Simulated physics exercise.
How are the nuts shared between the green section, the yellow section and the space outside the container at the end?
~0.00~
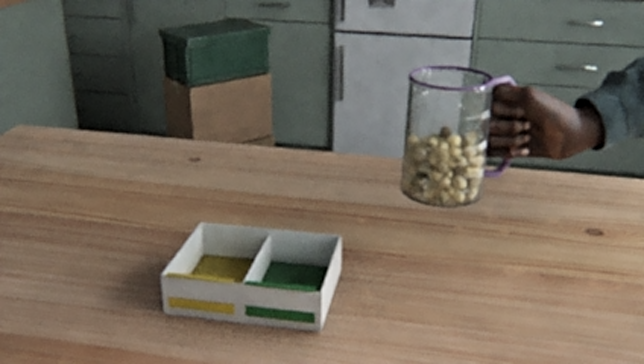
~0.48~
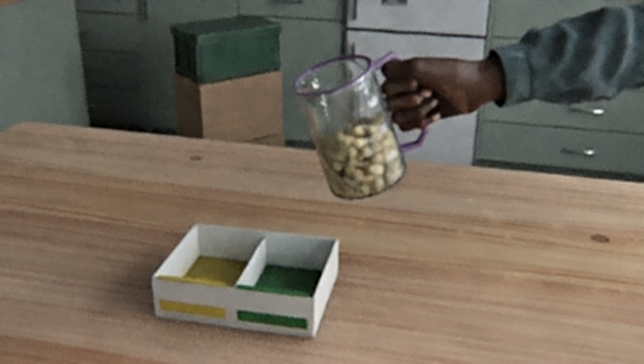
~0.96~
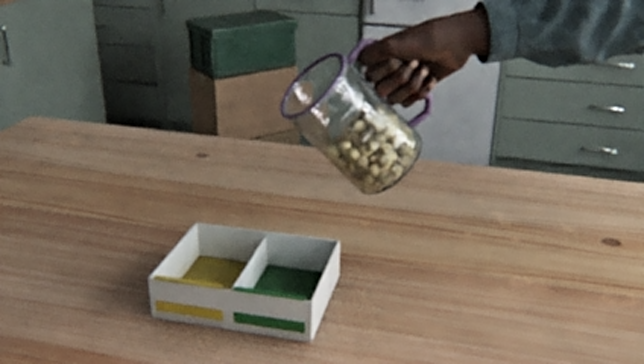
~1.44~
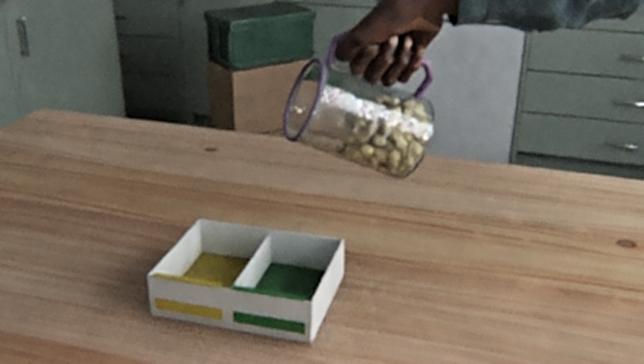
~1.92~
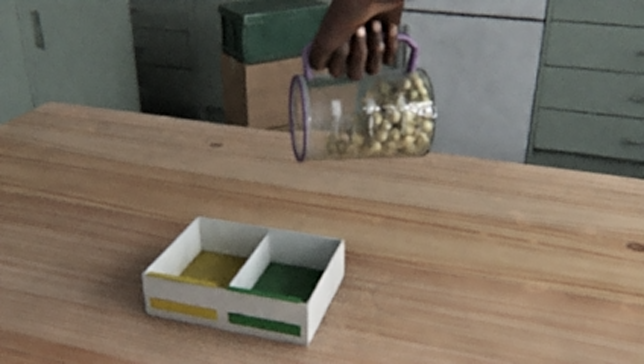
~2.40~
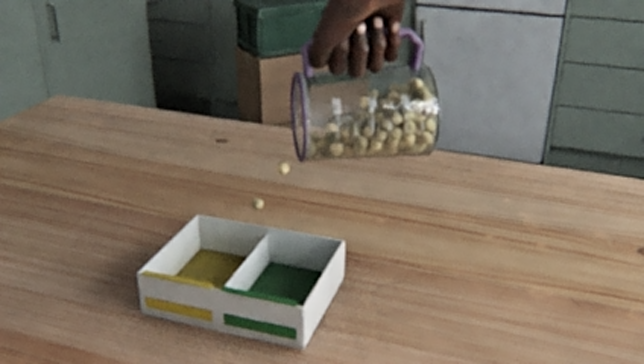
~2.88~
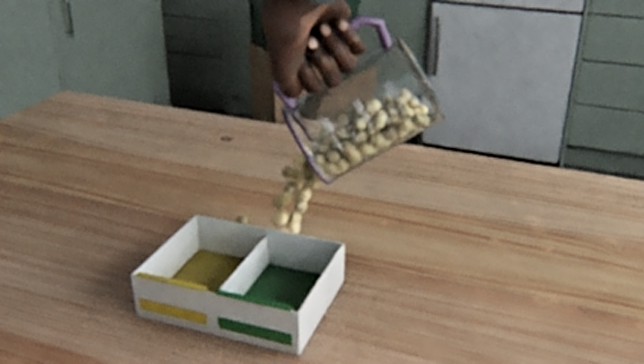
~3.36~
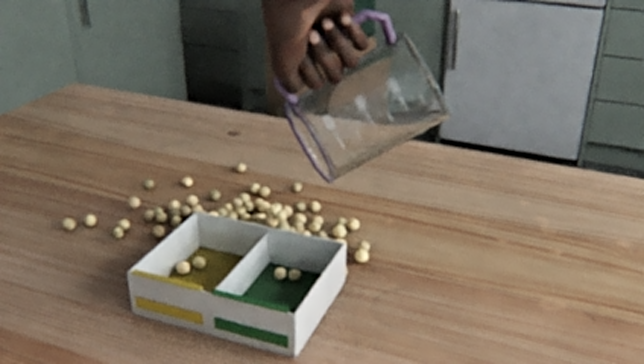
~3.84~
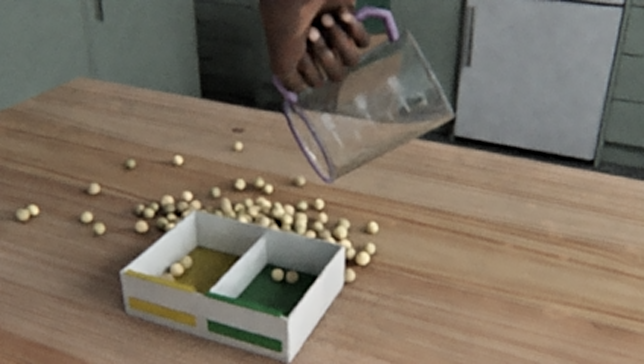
Nearly all of the nuts lie outside the container on the table. The green and yellow sections each hold only a small share, just a few nuts.
A clear jug of pale round nuts, held by a hand, moves left and tips over toward a container with yellow and green sections; a few nuts drop, then the rest pour out, scattering mostly on the table behind it, with only a few inside, leaving the jug empty.
